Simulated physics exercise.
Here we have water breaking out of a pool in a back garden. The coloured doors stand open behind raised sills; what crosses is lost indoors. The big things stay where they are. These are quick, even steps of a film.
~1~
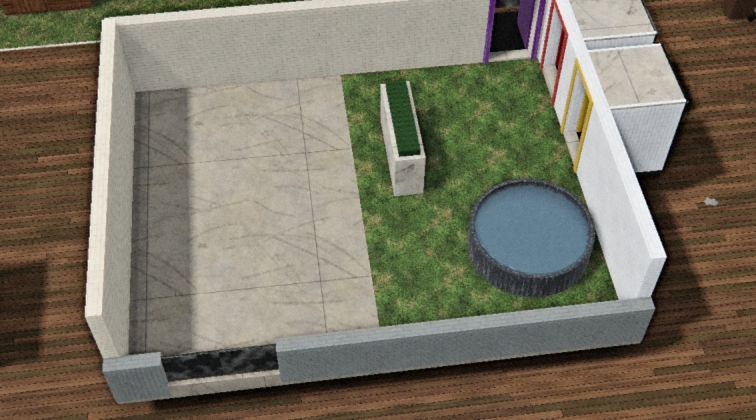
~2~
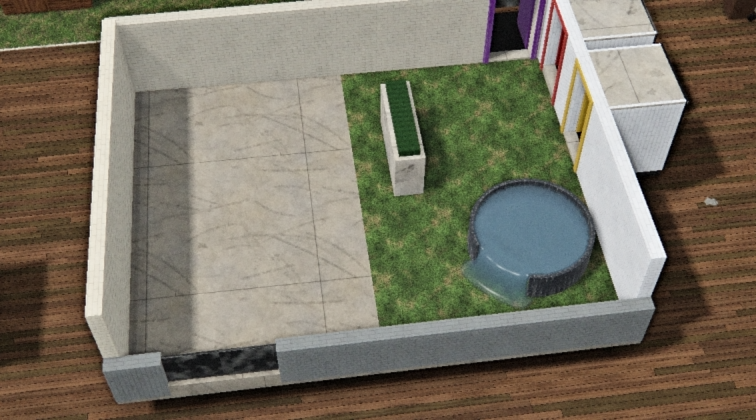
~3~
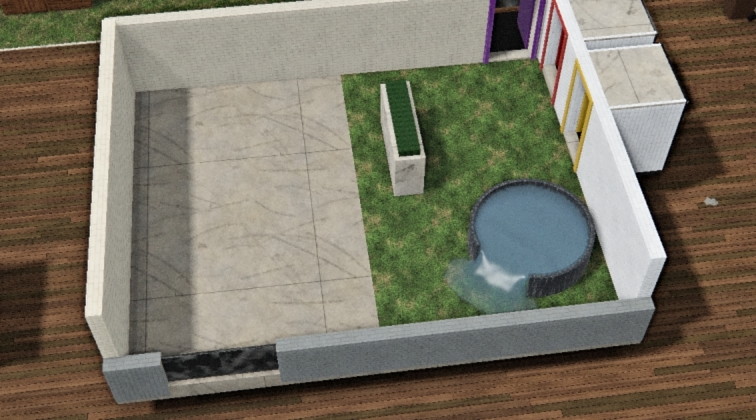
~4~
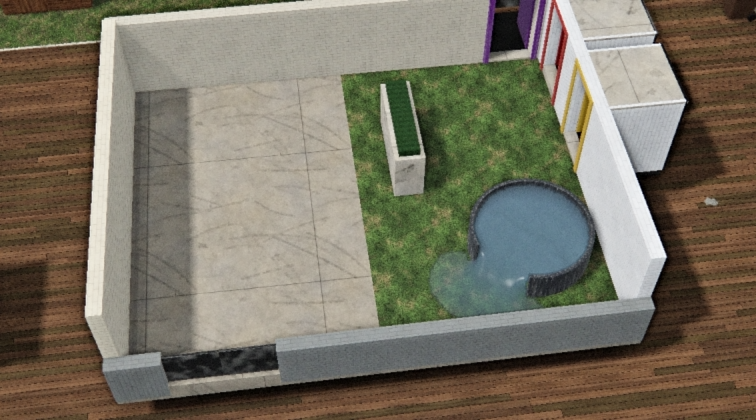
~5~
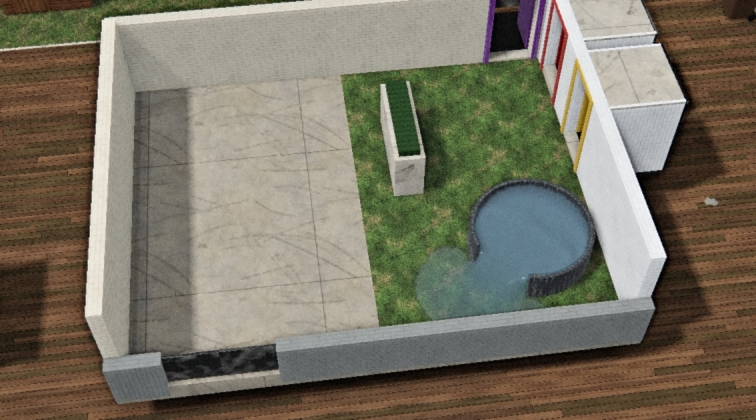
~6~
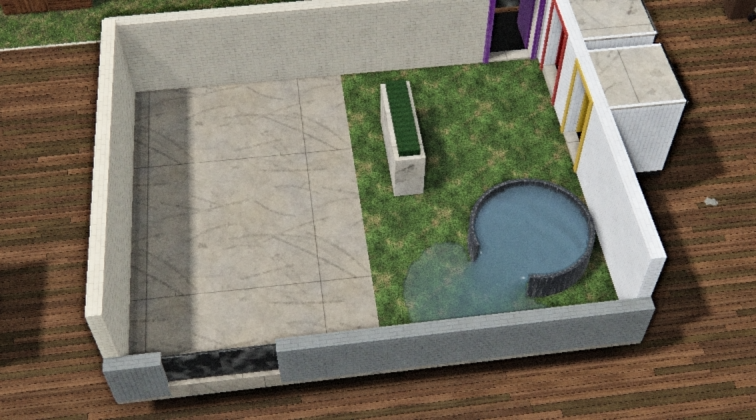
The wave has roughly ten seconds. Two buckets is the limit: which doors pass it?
In the end: The red door holds within the limit; the purple door holds within the limit; the yellow door holds within the limit.
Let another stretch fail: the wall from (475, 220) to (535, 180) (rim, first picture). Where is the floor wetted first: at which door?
I say the yellow door.
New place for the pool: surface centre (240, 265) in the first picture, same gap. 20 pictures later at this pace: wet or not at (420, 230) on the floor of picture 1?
Answer: Free of water.
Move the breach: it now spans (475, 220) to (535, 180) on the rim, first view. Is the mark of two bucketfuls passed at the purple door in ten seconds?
In short: The purple door lets more in.
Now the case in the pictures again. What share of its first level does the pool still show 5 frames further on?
I make it 68 per cent.
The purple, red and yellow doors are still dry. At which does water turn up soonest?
The door marked yellow.
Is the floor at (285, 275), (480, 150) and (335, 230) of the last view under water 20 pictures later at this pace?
One after the other: Awash, dry, under water.
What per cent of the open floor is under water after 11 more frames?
About 20 per cent.
A moment on, water covers 10 % of the floor; the red door not reached, the purple door not reached, the yellow door not reached.
Next, water covers 20 % of the floor; the red door not reached, the purple door not reached, the yellow door not reached.
Then, water covers 35 % of the floor; the red door not reached, the purple door not reached, the yellow door not reached.
Later, water covers 55 % of the floor; the red door not reached, the purple door not reached, the yellow door not reached.
In the end, water covers 80 % of the floor; the red door not reached, the purple door not reached, the yellow door wet at the sill, nothing in.
